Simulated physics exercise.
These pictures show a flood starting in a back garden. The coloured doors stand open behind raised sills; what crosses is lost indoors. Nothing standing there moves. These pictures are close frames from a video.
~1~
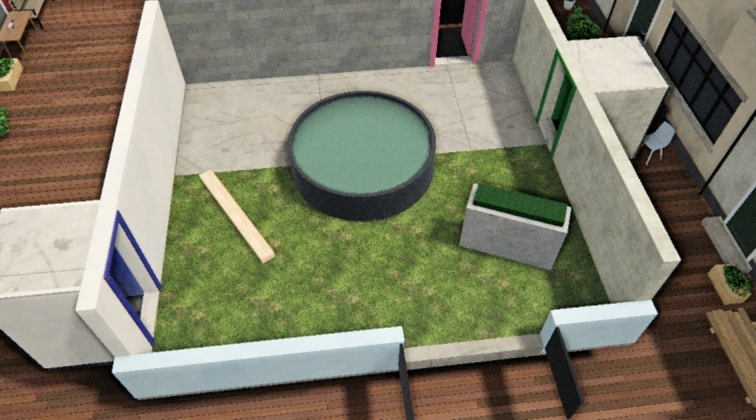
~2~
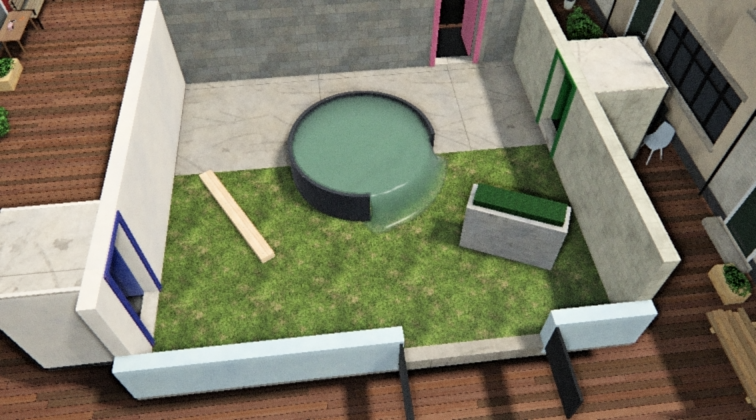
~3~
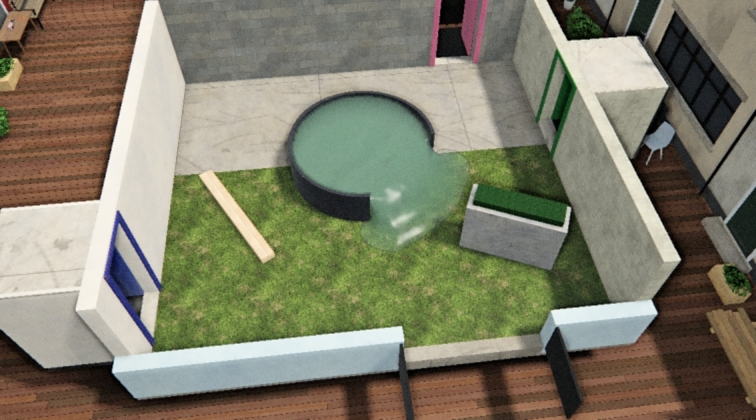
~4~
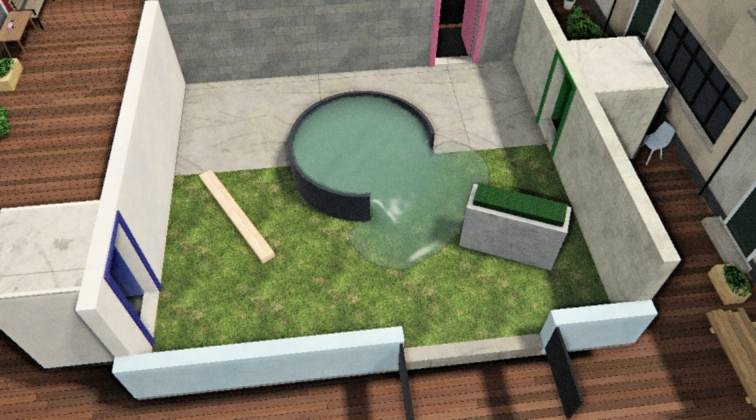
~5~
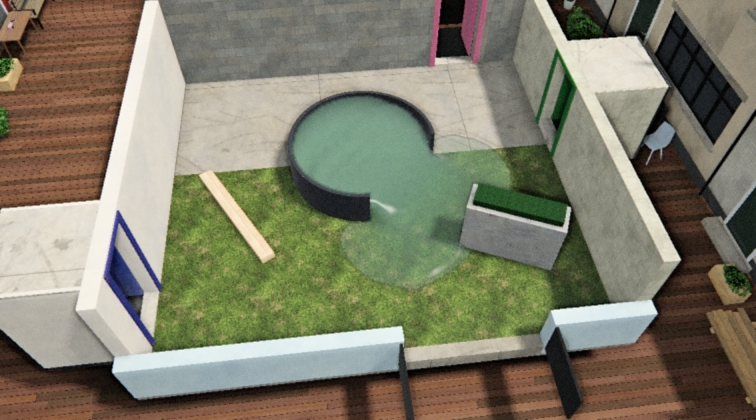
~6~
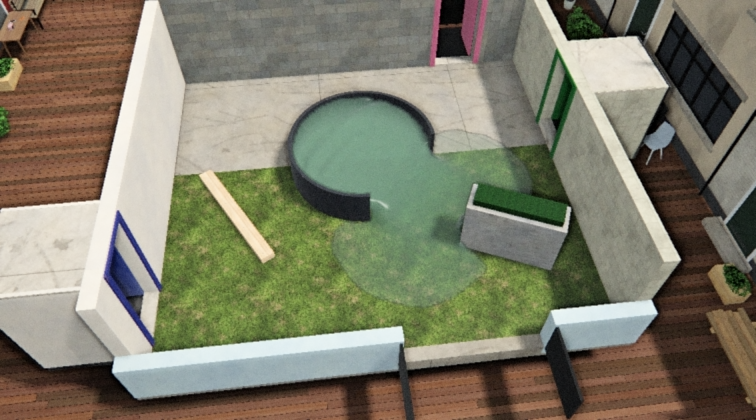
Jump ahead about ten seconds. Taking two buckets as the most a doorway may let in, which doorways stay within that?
At the end, the blue door will get two buckets at most; the green door will get two buckets at most; the pink door will get more than two buckets.
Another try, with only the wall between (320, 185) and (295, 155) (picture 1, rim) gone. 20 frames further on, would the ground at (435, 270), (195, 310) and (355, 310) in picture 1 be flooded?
One after the other: Dry, flooded, covered.
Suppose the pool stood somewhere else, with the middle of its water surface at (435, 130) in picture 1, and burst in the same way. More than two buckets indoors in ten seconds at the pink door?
The pink door exceeds the limit.
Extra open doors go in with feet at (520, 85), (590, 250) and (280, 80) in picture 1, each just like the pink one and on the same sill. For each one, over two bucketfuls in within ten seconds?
Checking each in order, the first beats the threshold, the second beats the threshold, and the third misses the threshold.
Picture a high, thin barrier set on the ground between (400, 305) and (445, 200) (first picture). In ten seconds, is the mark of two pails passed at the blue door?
My answer is that the blue door gets past the mark.
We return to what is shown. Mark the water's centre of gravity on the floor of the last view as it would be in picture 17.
Centre of mass: Roughly (426, 198).
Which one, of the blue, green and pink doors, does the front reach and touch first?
Answer: The green door.
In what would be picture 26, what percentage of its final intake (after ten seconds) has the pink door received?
I get 0 per cent.
A moment on, water covers 30 % of the floor; the blue door not reached, the green door wet at the sill, nothing in, the pink door not reached.
Next, water covers 35 % of the floor; the blue door not reached, the green door wet at the sill, nothing in, the pink door not reached.
Then, water covers 45 % of the floor; the blue door not reached, the green door wet at the sill, nothing in, the pink door not reached.
Later, water covers 65 % of the floor; the blue door not reached, the green door wet at the sill, nothing in, the pink door over two buckets in.
In the end, water covers 90 % of the floor; the blue door wet at the sill, nothing in, the green door wet at the sill, nothing in, the pink door over two buckets in.
